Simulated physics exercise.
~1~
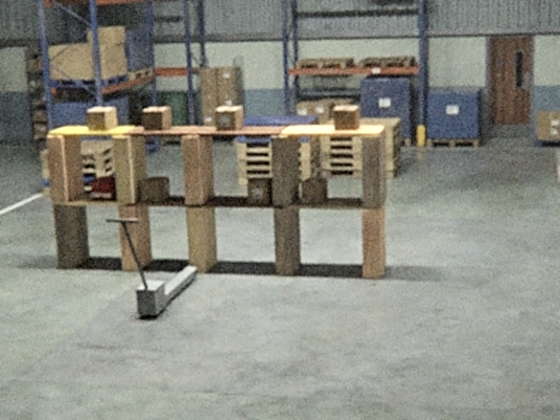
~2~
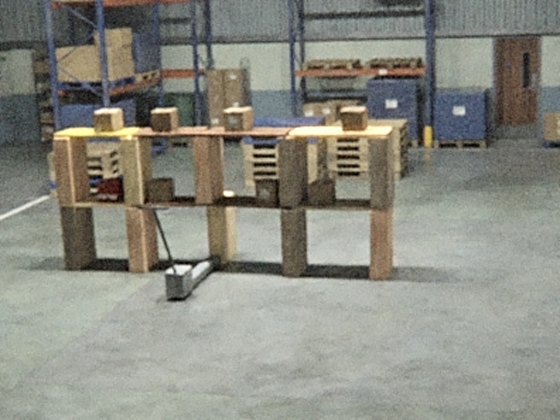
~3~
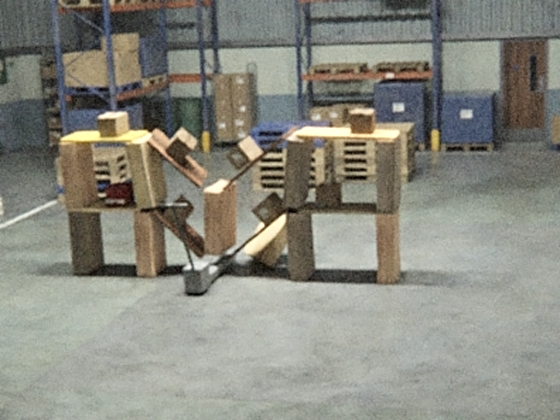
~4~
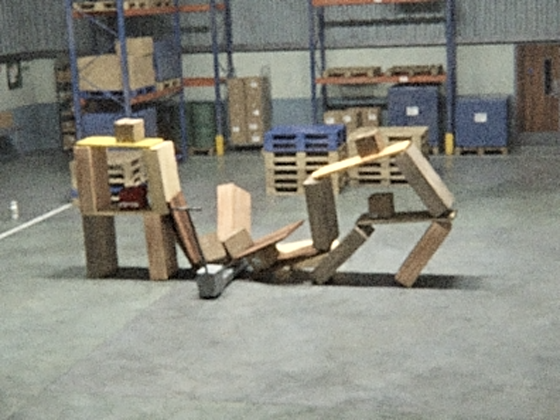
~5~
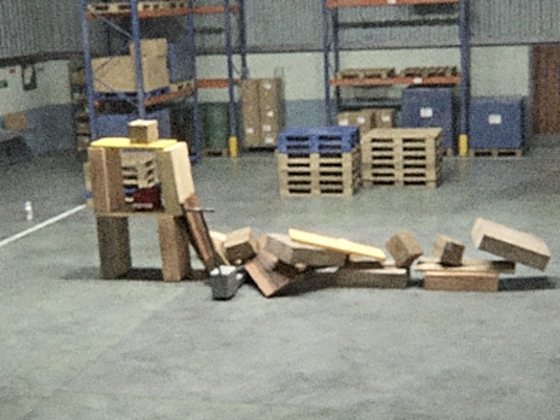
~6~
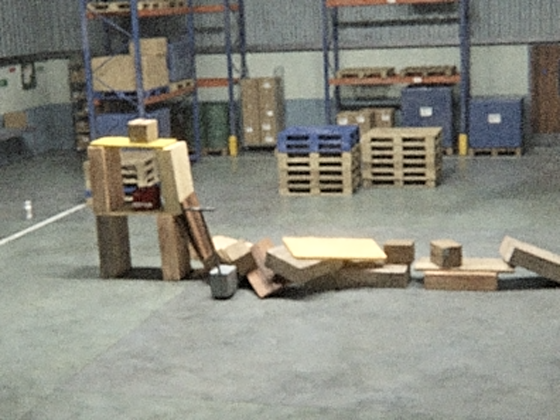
A makeshift timber rack collapses from the middle rightward as a jack pushes in, leaving the left end standing.
